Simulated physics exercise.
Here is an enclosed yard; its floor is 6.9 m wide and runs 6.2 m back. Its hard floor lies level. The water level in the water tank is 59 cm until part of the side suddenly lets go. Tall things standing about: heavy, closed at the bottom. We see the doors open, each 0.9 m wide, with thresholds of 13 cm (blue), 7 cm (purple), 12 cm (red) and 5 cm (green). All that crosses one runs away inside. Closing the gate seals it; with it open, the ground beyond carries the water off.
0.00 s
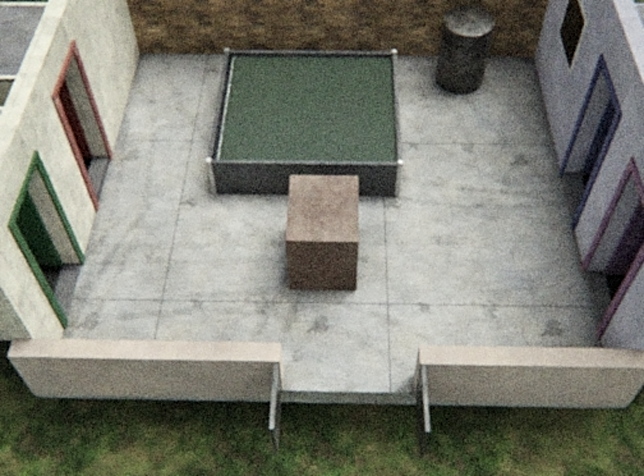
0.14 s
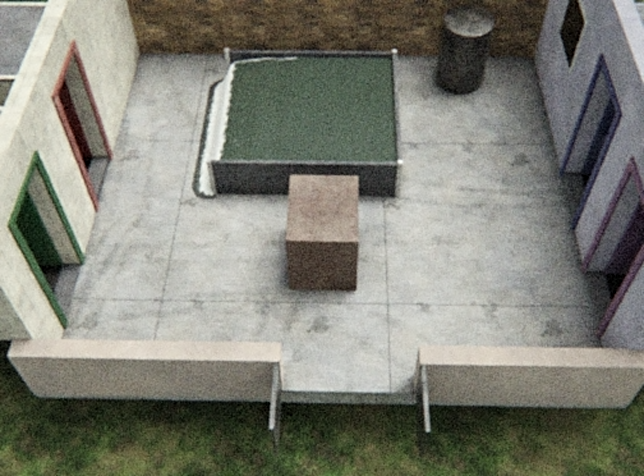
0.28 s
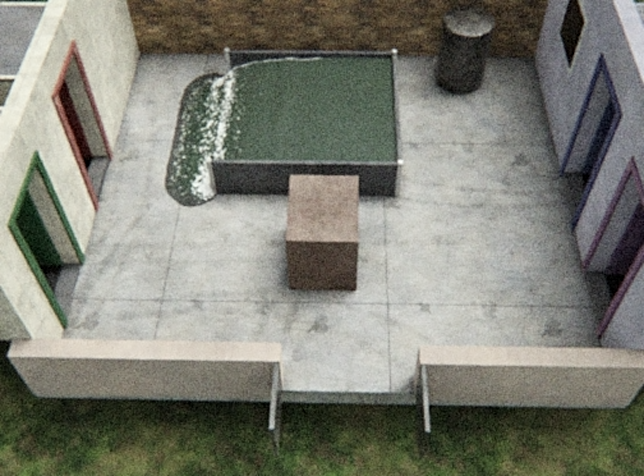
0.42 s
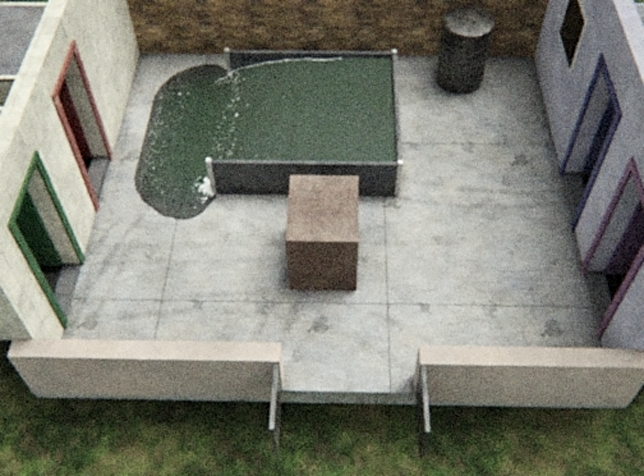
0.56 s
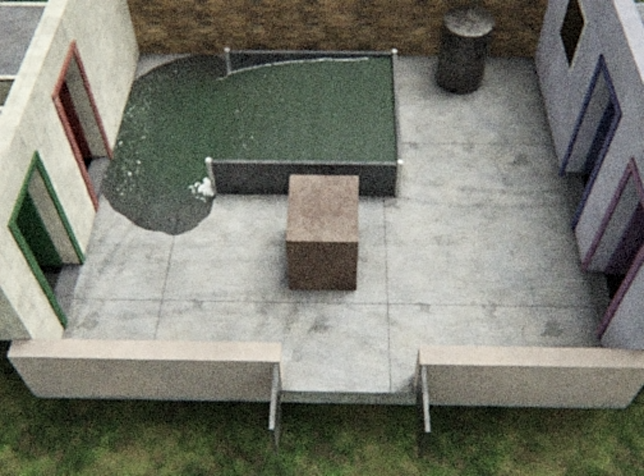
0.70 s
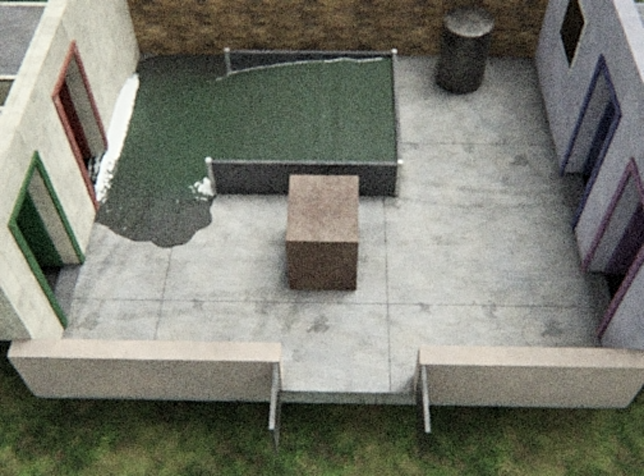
A walled concrete yard with grass in front is seen from high above by a still camera. Red and green doorways stand on the left, blue and purple ones on the right, around a dark tank of green water, a brown block and a dark barrel. The tank's left side opens and water pours out, foaming, spreading leftward and forward across the floor and reaching the left wall.
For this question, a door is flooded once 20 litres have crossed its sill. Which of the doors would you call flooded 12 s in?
I would call the blue door not flooded; I would call the purple door flooded; I would call the red door flooded; I would call the green door flooded.
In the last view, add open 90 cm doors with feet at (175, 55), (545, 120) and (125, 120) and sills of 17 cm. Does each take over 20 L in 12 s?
In that order: Beyond it, short of it, beyond it.
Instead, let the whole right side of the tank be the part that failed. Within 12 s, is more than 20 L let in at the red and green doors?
Compared with that limit, red falls short while green goes higher.
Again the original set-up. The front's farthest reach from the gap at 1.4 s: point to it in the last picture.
That would be close to (74, 296).
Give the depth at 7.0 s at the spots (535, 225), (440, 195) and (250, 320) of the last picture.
About 3, 4 and 10 cm respectively.
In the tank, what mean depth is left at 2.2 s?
I'd put the average depth near 26 cm.
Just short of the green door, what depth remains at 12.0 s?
Depth: Approx. 8.0 cm.
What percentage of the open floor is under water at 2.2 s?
Wet share: Near 25 percent.
After 1.4 s water covers 20 % of the floor and is deepest (46 cm) near (140, 56); blue door not reached, purple door not reached, red door 33 cm at the sill, 60 L in, green door 3 cm at the sill, 0 L in.
After 2.2 s water covers 25 % of the floor and is deepest (49 cm) near (140, 56); blue door not reached, purple door not reached, red door 35 cm at the sill, 168 L in, green door 10 cm at the sill, 1 L in.
After 3.5 s water covers 45 % of the floor and is deepest (32 cm) near (138, 63); blue door not reached, purple door not reached, red door 25 cm at the sill, 299 L in, green door 9 cm at the sill, 14 L in.
After 7.0 s water covers 95 % of the floor and is deepest (17 cm) near (603, 365); blue door 2 cm at the sill, 0 L in, purple door 14 cm at the sill, 12 L in, red door 10 cm at the sill, 349 L in, green door 12 cm at the sill, 67 L in.
After 12.0 s water covers 100 % of the floor and is deepest (12 cm) near (368, 198); blue door 7 cm at the sill, 0 L in, purple door 8 cm at the sill, 79 L in, red door 9 cm at the sill, 349 L in, green door 8 cm at the sill, 128 L in.
